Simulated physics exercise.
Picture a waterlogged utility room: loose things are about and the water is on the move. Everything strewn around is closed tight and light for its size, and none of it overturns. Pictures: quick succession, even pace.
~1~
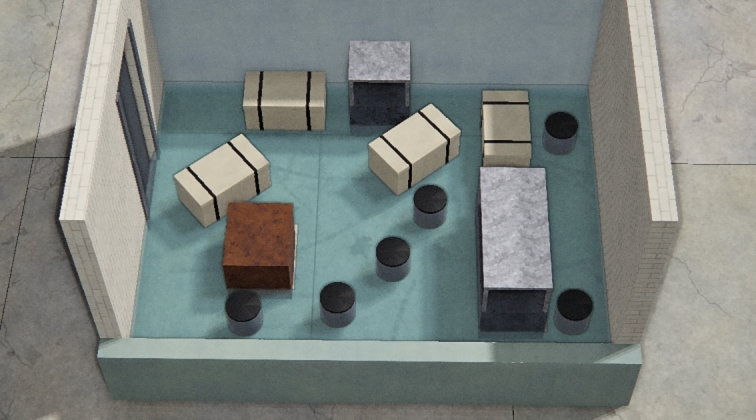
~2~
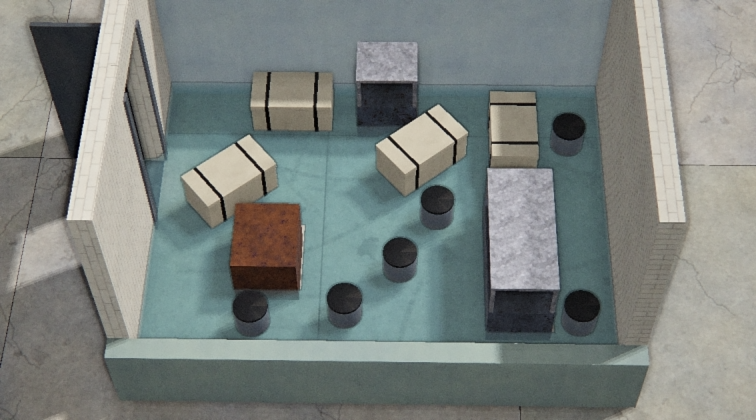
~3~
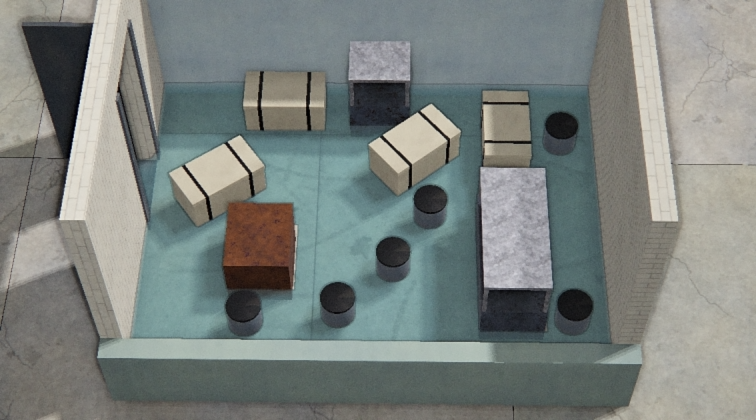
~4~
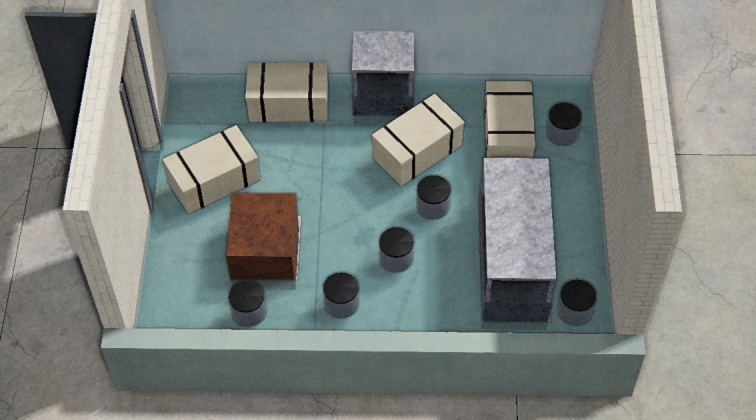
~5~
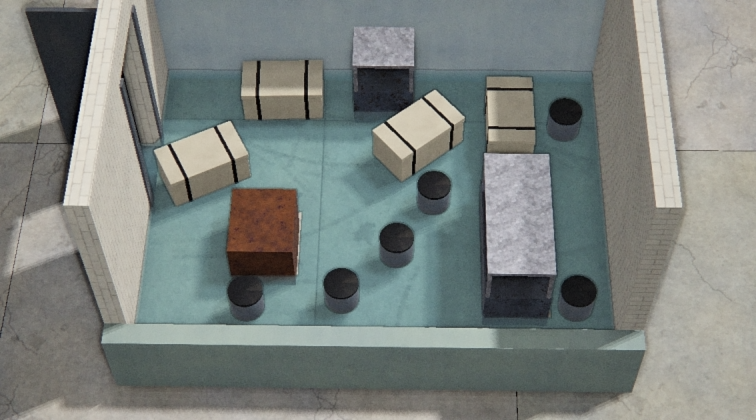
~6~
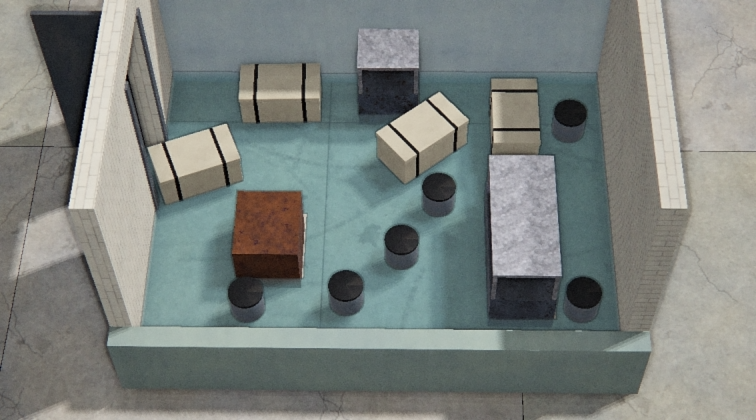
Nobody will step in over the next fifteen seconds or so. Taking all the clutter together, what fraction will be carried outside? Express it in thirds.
From what I can see, the part that leaves comes to short of one third.
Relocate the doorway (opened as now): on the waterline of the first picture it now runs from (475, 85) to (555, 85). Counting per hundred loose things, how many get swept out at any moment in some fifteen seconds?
Something like 40 percent.
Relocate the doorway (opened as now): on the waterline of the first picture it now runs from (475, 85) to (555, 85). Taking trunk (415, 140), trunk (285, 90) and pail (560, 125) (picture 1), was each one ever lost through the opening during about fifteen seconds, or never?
Item one gets away, item two doesn't escape, item three gets away.
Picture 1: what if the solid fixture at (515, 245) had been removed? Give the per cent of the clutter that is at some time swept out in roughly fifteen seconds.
Share estimate: Around 0 %.
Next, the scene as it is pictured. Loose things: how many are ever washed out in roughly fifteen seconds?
My count comes to 0.
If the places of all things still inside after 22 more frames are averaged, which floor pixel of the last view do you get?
I'd put it roughly at (347, 203).
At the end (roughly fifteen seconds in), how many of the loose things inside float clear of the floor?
Result - 10.
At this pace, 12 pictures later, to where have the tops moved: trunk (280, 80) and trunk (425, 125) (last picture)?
Look around pixels (223, 86) and (348, 125).
A moment on, 0 of 10 are out; 10 afloat.
Next, 0 of 10 are out; 10 afloat.
Later, 0 of 10 are out; 10 afloat.
In the end, 0 of 10 are out; 10 afloat.
